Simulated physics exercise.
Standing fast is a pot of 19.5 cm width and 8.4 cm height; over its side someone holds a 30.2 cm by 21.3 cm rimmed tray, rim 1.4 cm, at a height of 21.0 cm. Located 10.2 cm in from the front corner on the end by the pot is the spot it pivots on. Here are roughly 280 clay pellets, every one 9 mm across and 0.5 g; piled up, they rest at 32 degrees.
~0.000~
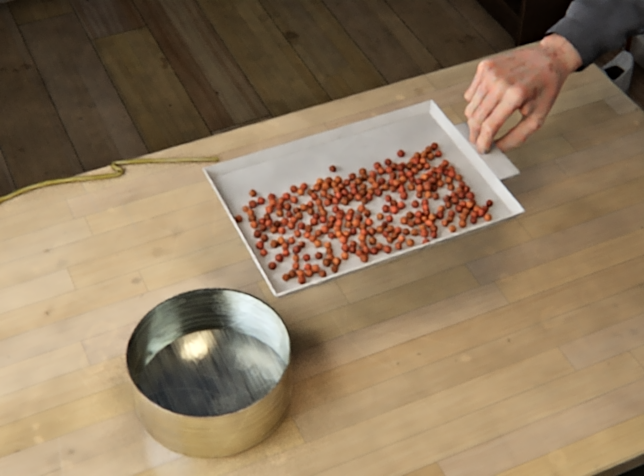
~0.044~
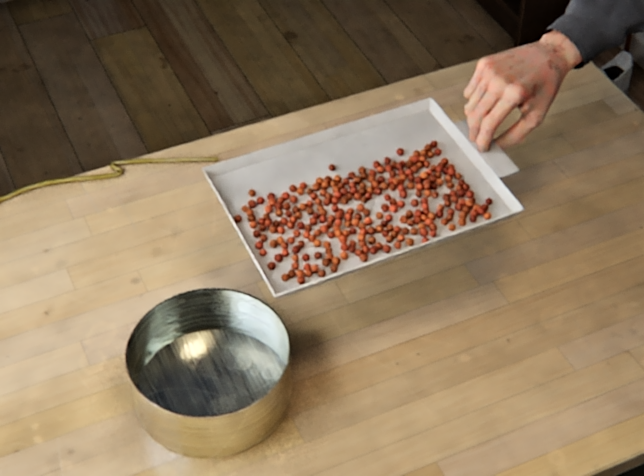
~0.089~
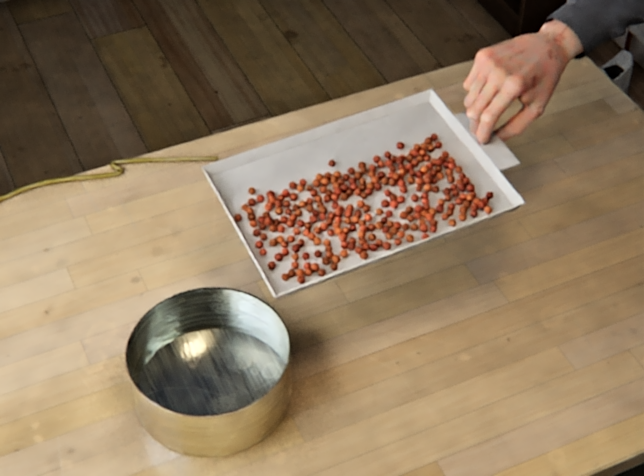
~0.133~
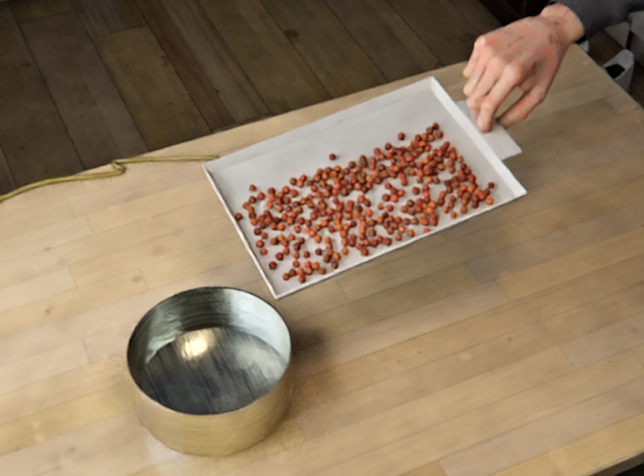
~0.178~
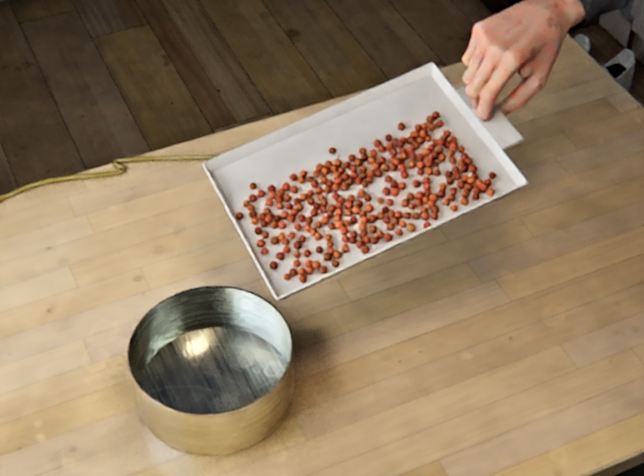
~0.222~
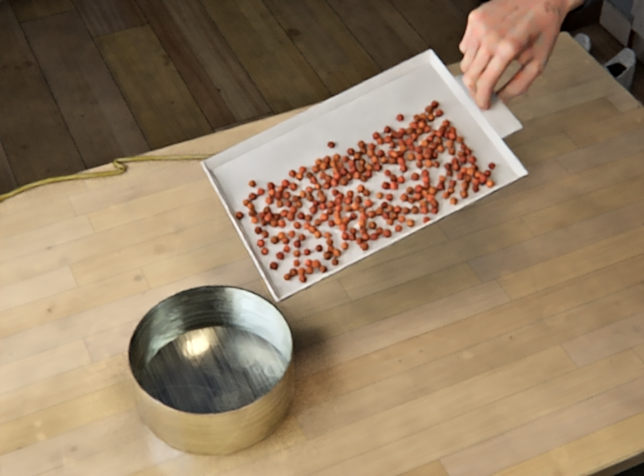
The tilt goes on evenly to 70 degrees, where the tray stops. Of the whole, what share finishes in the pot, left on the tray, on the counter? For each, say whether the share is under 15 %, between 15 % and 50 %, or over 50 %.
At the end, pot: The main load, tray: A sprinkling, counter: A sizeable amount.
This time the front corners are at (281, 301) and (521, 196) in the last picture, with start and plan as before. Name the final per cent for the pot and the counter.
Pot 25; counter 70.
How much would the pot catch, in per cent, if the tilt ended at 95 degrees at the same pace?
75 per cent.
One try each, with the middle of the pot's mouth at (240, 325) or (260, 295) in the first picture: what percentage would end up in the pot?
Estimates: 55 % and 20 %, in that order.
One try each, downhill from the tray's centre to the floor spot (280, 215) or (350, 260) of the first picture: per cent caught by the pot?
I'd put it at roughly 50 per cent for the first tilt and roughly 25 per cent for the second.
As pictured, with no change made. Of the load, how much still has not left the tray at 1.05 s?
Roughly 25 percent of the load, I'd say.
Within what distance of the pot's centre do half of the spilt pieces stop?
Close to 18 cm, give or take.
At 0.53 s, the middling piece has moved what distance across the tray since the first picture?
Roughly 6 cm.
Then, at 0.53 s, tilt 42 degrees; the tray holds 100 %, the pot 0 %.
After 0.73 s, tilt 60 degrees; the tray holds 90 %, the pot 0 %.
After 1.05 s, tilt 70 degrees; the tray holds 25 %, the pot 50 %.
In the end, at 2.2 s, pot 70 %, tray 5 %, counter 25 %.
